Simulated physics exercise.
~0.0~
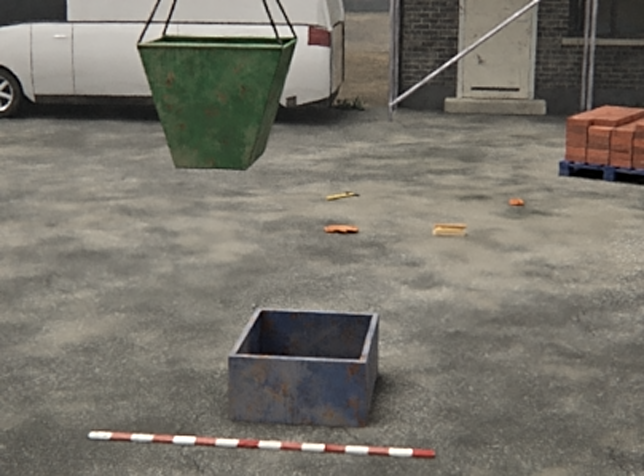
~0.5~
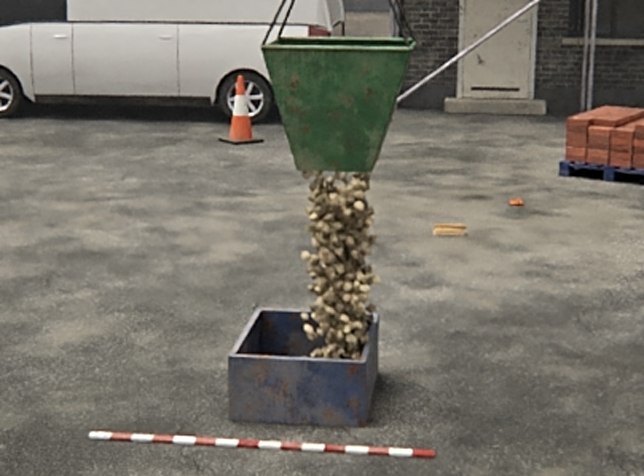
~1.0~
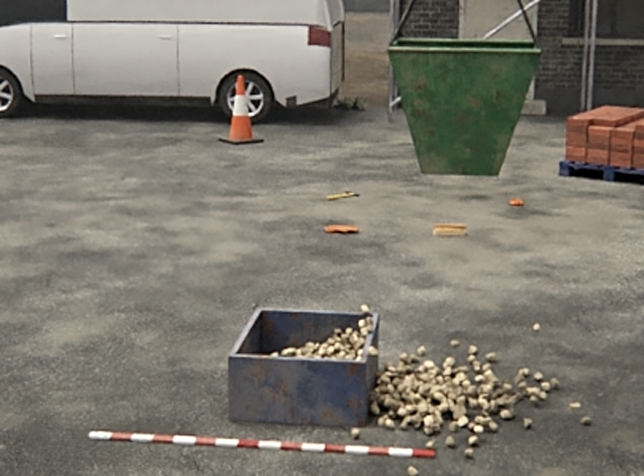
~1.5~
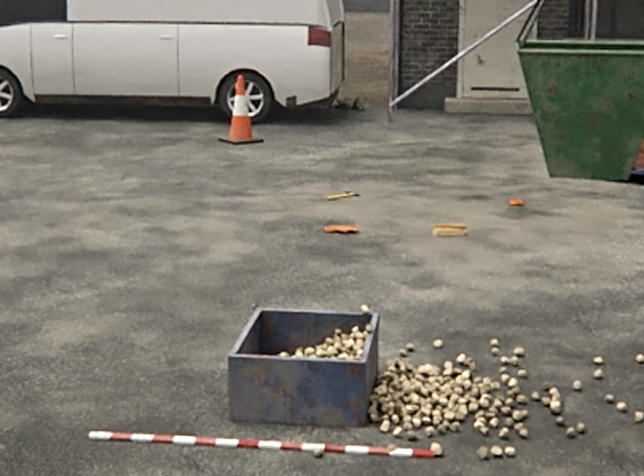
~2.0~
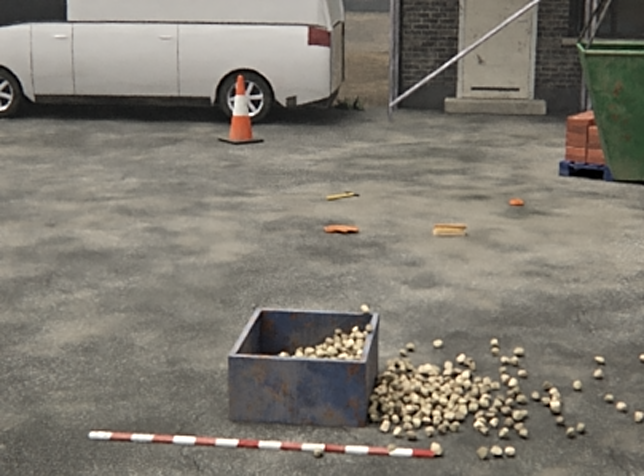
A paved yard is seen from a fixed, slightly raised viewpoint, with a white van, an orange and white cone and a dark brick building behind. A green skip hangs at the upper left above an open, rusty blue bin, with a red and white striped pole on the ground before it and reddish bricks stacked at the right. The skip travels right and pale stones pour from its bottom into the bin. More land beside it, spreading rightward as the skip moves on. Finally, stones lie inside the bin and in a scattered heap to its right, while the skip hangs partly out of view at the right edge.
